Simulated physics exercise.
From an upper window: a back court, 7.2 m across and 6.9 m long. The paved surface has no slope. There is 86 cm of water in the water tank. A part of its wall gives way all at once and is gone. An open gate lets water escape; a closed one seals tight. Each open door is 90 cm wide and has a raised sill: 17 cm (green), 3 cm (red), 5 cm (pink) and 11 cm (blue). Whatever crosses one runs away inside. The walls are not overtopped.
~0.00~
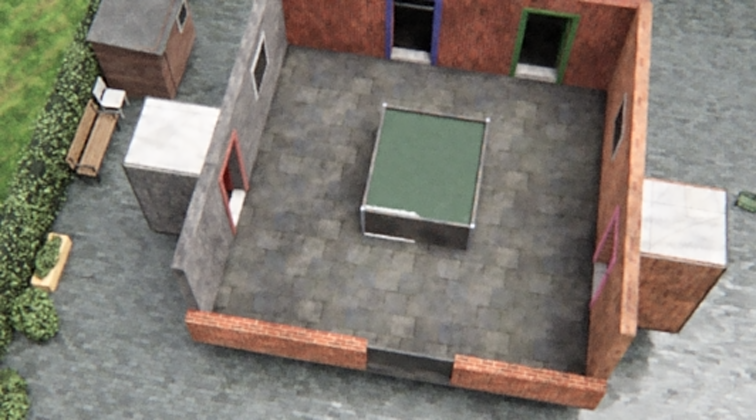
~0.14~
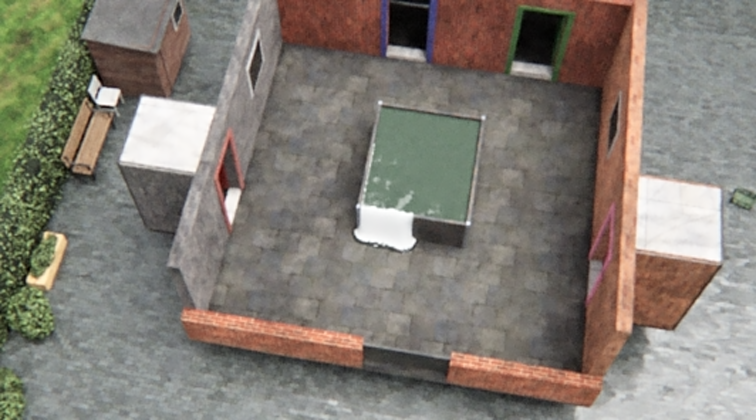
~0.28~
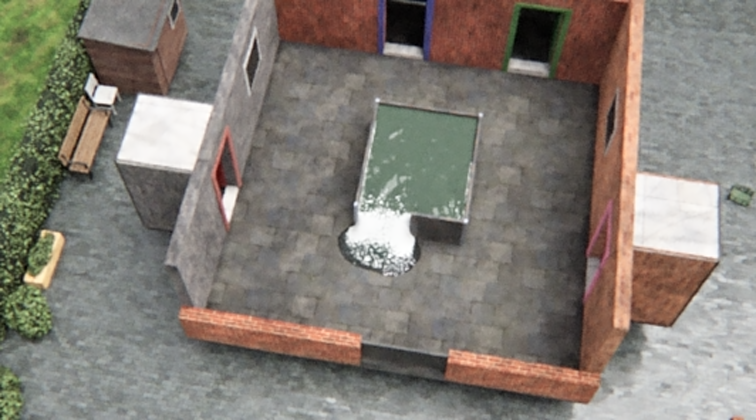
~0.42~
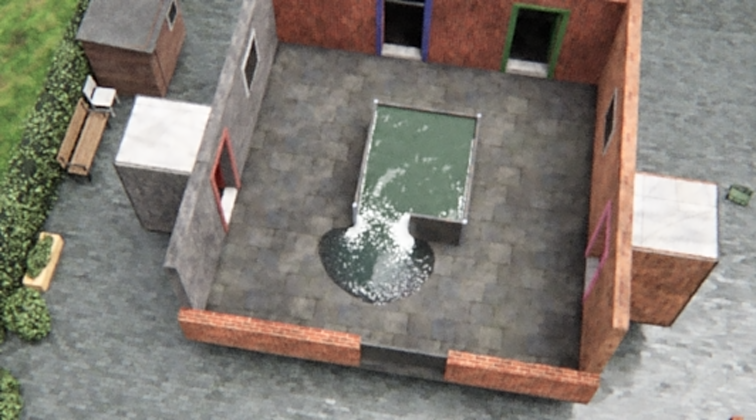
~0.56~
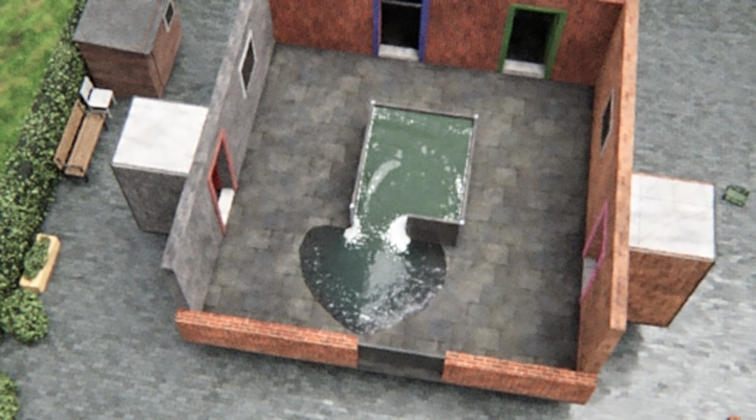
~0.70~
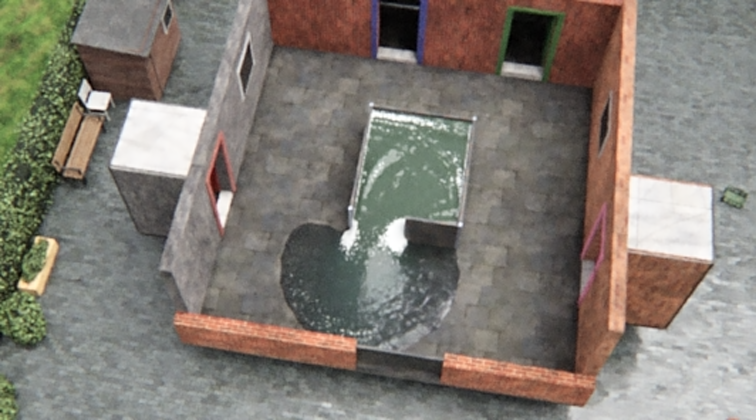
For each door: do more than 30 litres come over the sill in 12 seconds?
Within that time: At the green door it stays under the limit; at the red door it exceeds the limit; at the pink door it exceeds the limit; at the blue door it stays under the limit.
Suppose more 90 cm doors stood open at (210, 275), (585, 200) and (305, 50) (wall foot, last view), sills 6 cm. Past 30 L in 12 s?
In turn: Over, under, past it.
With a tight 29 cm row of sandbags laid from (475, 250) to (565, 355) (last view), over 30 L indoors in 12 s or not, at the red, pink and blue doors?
Then: Red above, pink under, blue below.
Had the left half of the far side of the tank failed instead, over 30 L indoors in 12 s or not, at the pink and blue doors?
Then: Pink below, blue over.
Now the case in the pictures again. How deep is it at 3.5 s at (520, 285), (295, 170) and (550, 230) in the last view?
Roughly 3, 5 and 1 cm, in turn.
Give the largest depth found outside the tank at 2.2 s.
Up to some 53 cm.
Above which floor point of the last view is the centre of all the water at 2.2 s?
At about (382, 242).
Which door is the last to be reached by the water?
It is the green one.
After 1.4 s water covers 25 % of the floor and is deepest (46 cm) near (367, 242); green door not reached, red door not reached, pink door not reached, blue door not reached.
After 2.2 s water covers 25 % of the floor and is deepest (53 cm) near (197, 328); green door not reached, red door not reached, pink door not reached, blue door not reached.
After 3.5 s water covers 50 % of the floor and is deepest (34 cm) near (197, 328); green door not reached, red door 8 cm at the sill, 6 L in, pink door 11 cm at the sill, 2 L in, blue door not reached.
After 7.0 s water covers 95 % of the floor and is deepest (17 cm) near (197, 328); green door 11 cm at the sill, 0 L in, red door 8 cm at the sill, 60 L in, pink door 8 cm at the sill, 46 L in, blue door 10 cm at the sill, 3 L in.
After 12.0 s water covers 100 % of the floor and is deepest (14 cm) near (562, 207); green door 13 cm at the sill, 0 L in, red door 5 cm at the sill, 97 L in, pink door 6 cm at the sill, 64 L in, blue door 11 cm at the sill, 4 L in.
